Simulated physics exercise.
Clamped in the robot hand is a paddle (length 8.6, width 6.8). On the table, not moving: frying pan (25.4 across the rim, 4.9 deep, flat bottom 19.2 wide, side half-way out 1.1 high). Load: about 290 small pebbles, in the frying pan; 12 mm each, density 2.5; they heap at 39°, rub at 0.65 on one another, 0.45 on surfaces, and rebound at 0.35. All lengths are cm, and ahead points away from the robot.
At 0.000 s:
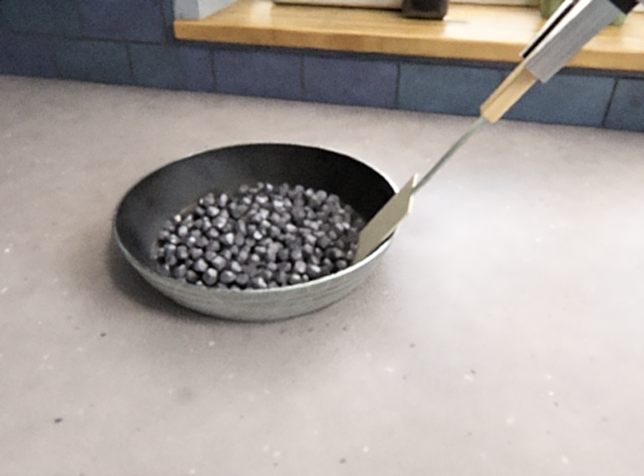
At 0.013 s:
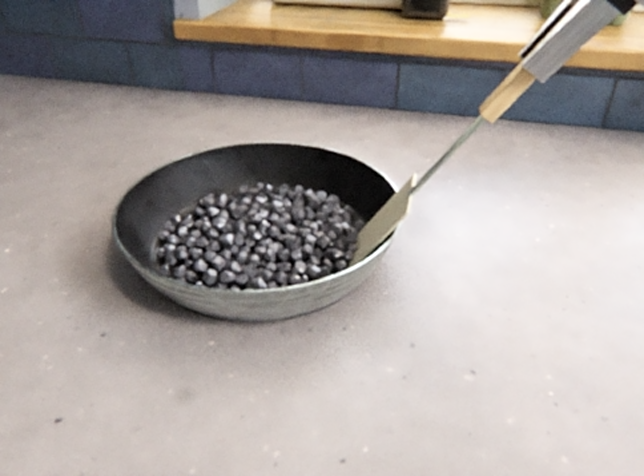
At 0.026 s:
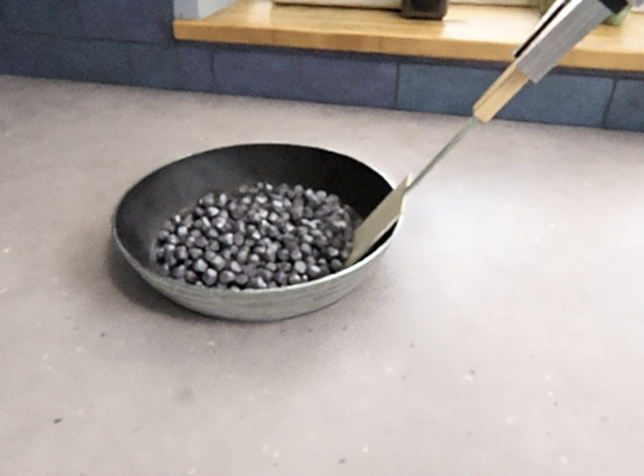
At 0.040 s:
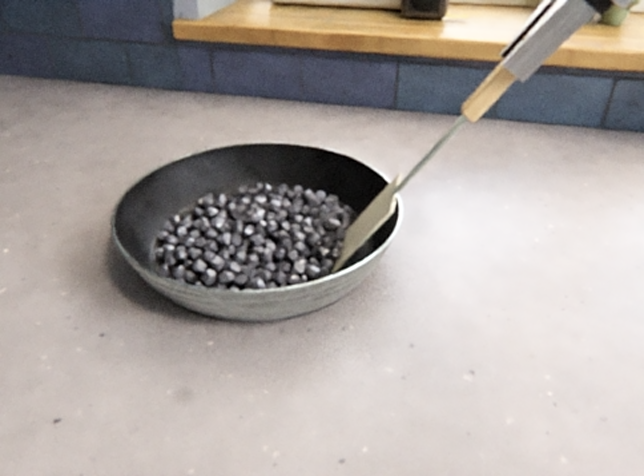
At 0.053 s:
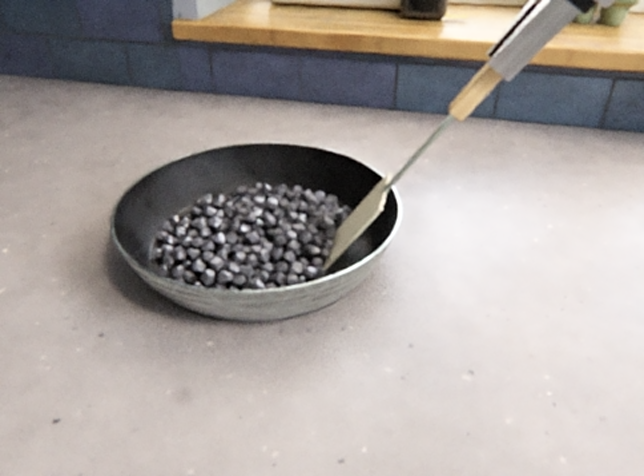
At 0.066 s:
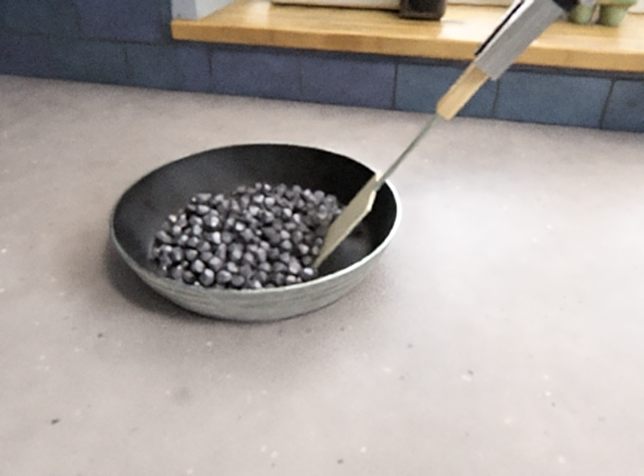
A pale, flat paddle clamped in a grey and black robot hand slides slowly leftward through a round dark pan, pressing against the right side of a heap of small, shiny dark pebbles and shifting them slightly left. The pan stays put on a pale grey speckled countertop, seen from above at an angle by a still camera. Behind it run blue tiles beneath a wooden ledge.
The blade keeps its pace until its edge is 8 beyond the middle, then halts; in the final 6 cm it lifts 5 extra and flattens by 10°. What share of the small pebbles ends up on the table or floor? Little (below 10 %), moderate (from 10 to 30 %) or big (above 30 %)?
On the table or floor the share is little, below 10 %.
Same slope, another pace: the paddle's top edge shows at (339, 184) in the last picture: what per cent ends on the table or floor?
About 15 per cent.
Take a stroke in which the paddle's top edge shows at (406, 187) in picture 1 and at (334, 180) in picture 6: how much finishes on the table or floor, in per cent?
About 10 per cent.
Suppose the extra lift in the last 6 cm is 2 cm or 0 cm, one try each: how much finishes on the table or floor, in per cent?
About 5 and 0 per cent.
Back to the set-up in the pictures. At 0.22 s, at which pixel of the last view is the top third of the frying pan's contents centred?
Near (199, 211).
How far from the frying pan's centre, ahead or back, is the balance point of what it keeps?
Roughly 4.0 cm ahead.
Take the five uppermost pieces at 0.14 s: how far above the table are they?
Some 3 cm.
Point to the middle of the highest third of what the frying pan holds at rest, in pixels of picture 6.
Around (178, 212).
By 0.14 s, sloping 57°, highest piece 3 above the table; 290 in the frying pan.
By 0.22 s, sloping 53°, highest piece 5 above the table; 290 in the frying pan.
By 0.46 s, sloping 47°, highest piece 5 above the table; 280 in the frying pan, 10 on the table or floor.
By 1.51 s, sloping 47°, highest piece 5 above the table; 280 in the frying pan, 10 on the table or floor.
Final count, 280 in the frying pan, 10 on the table or floor. That is 3 % on the table or floor.
